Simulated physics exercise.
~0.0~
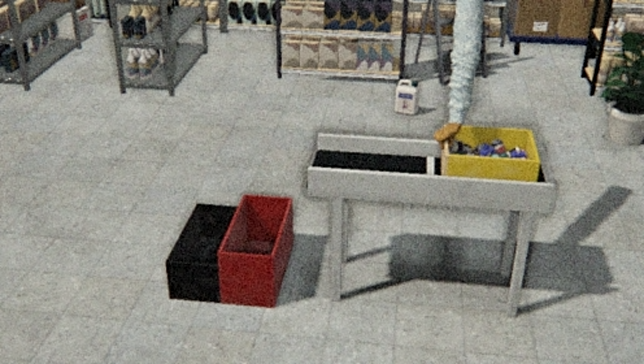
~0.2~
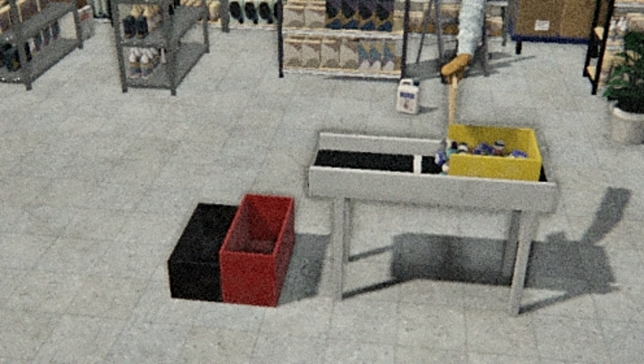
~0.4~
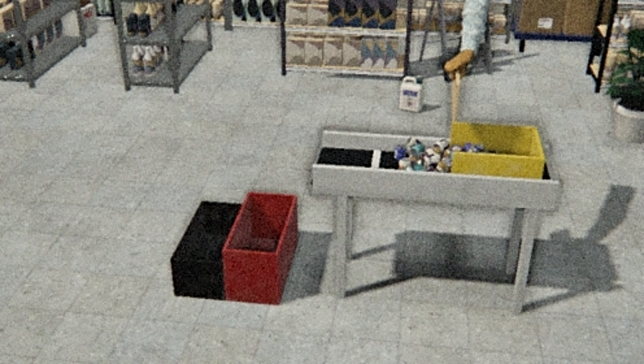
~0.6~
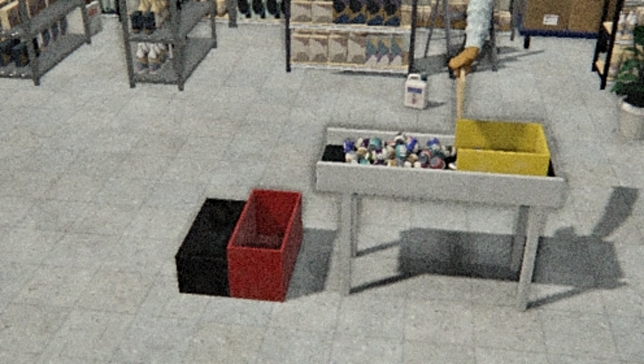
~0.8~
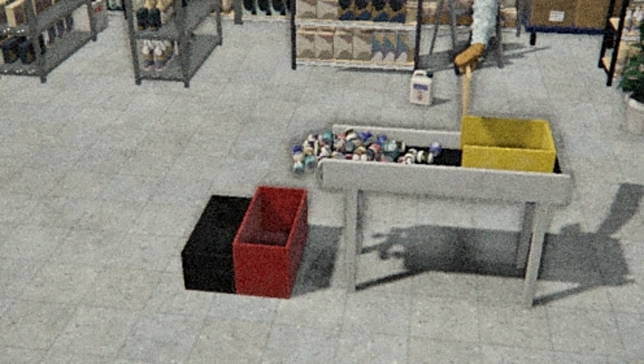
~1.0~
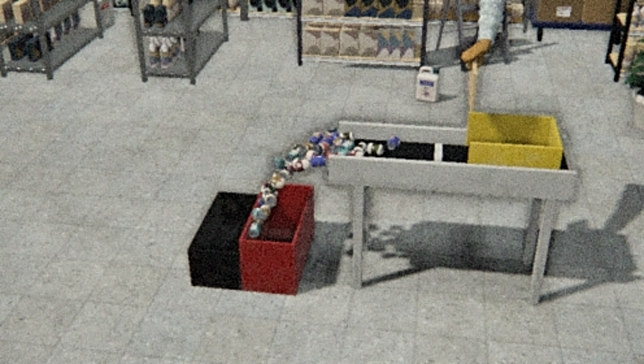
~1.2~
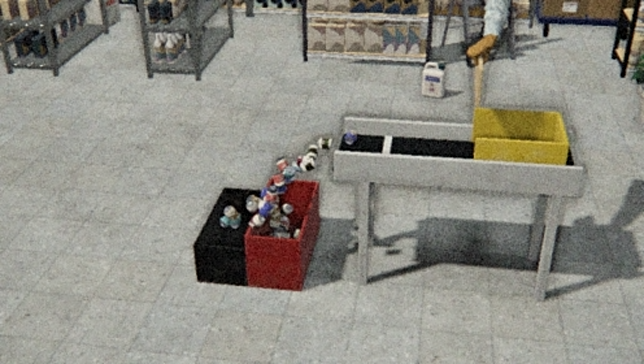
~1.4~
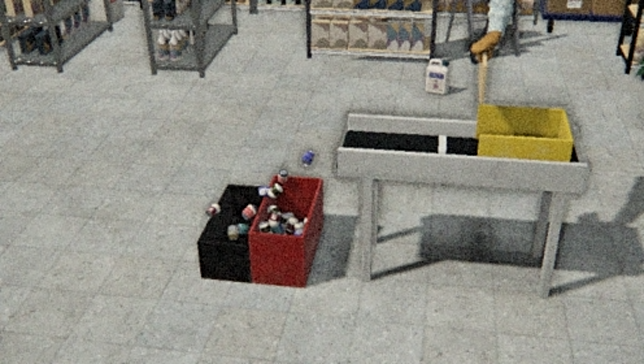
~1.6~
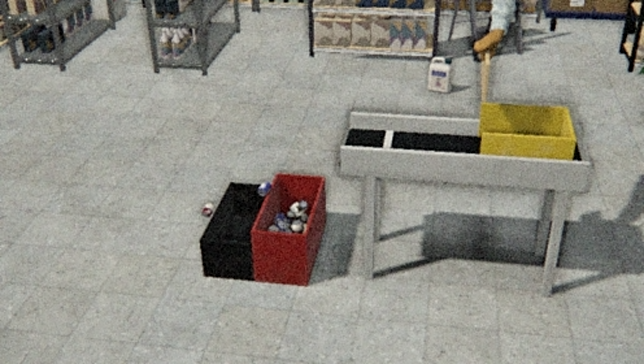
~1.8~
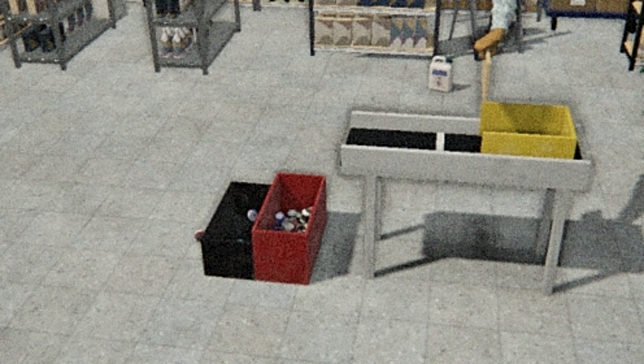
To begin with, a yellow pen full of mini cans sits at the right end of a raised belt, with a red tub and a black tote on the tiled floor to the left. A gloved hand lifts the gate, and the loose cans ride leftward out of the pen. They spread along the belt, reach its end and spill off in a tumbling stream. Most drop into the red tub, while a few fly farther into the black tote. Finally the belt is empty, most cans rest in the red tub, and one lies just beyond the tote.
